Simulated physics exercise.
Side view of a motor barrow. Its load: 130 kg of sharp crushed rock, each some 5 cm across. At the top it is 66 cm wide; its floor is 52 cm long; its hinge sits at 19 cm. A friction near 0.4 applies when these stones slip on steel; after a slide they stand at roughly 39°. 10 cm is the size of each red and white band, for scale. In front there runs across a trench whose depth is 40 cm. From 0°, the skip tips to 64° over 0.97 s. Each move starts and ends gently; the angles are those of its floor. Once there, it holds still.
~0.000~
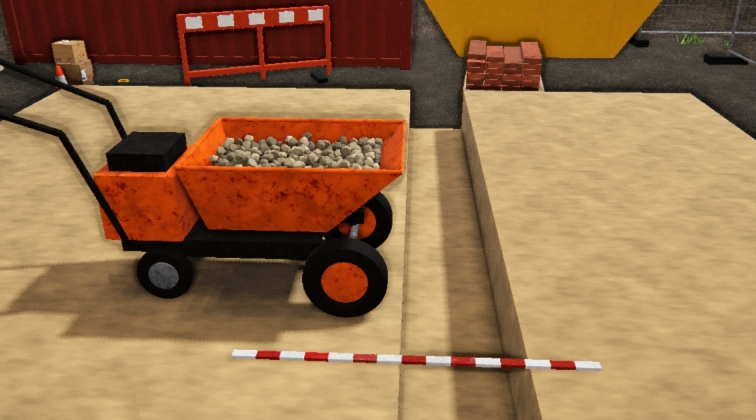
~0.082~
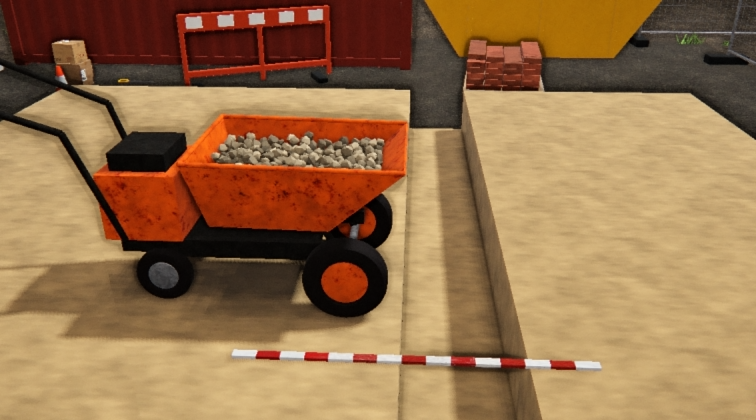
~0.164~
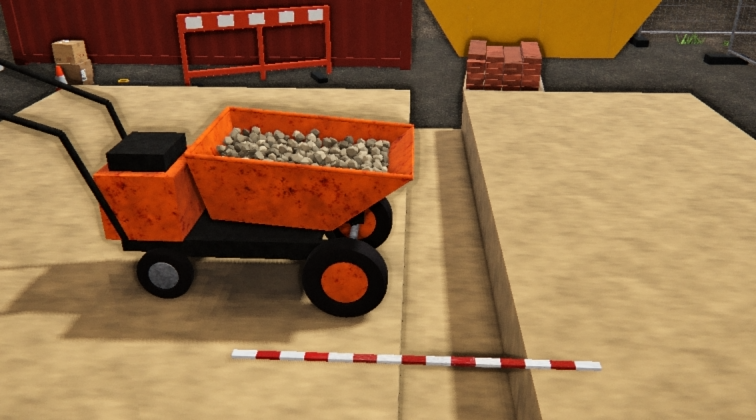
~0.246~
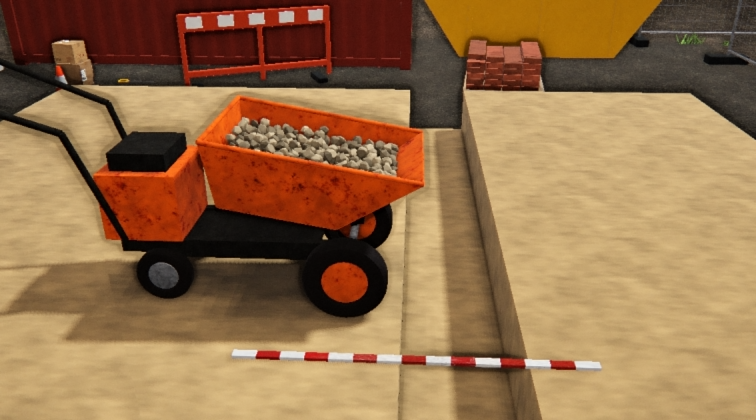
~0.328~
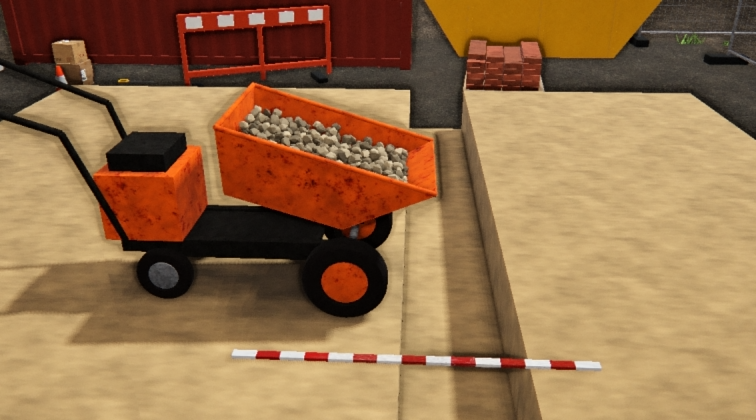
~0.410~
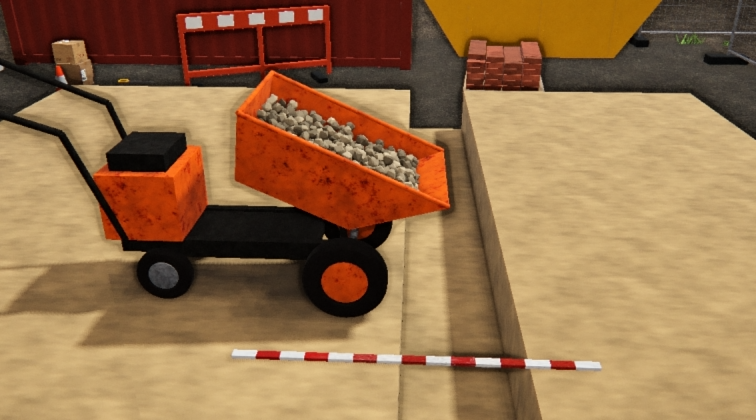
The clip opens on an orange motor barrow loaded with grey stones, its skip level beside a trench in sandy ground. The skip begins to tilt slowly, its left end rising off the black chassis. It then leans more steeply to the right, its lip lowering over the trench with the stones still inside.
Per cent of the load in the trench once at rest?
About 69 %.
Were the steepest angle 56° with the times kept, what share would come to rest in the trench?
It would come to about 40 percent.
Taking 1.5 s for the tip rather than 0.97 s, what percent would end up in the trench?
Trench share: Approx. 75%.
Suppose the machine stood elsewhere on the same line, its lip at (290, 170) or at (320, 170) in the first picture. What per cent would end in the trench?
I'd expect some 85 per cent, then some 95.
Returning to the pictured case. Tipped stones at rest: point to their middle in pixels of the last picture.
Centre estimate: Around (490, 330).
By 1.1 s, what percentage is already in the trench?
About 10 per cent by then.
After 0.7 s the floor is at 54°; 100 % in the skip; the foremost stones are at (457, 227).
After 1.1 s the floor is at 64°; 87 % in the skip, 12 % in the trench; the foremost stones are at (515, 272).
After 1.4 s the floor is at 64°; 44 % in the skip, 30 % in the trench, 25 % past the trench; the foremost stones are at (609, 293).
After 3.4 s the floor is at 64°; 4 % in the skip, 69 % in the trench, 27 % past the trench; the foremost stones are at (662, 280).
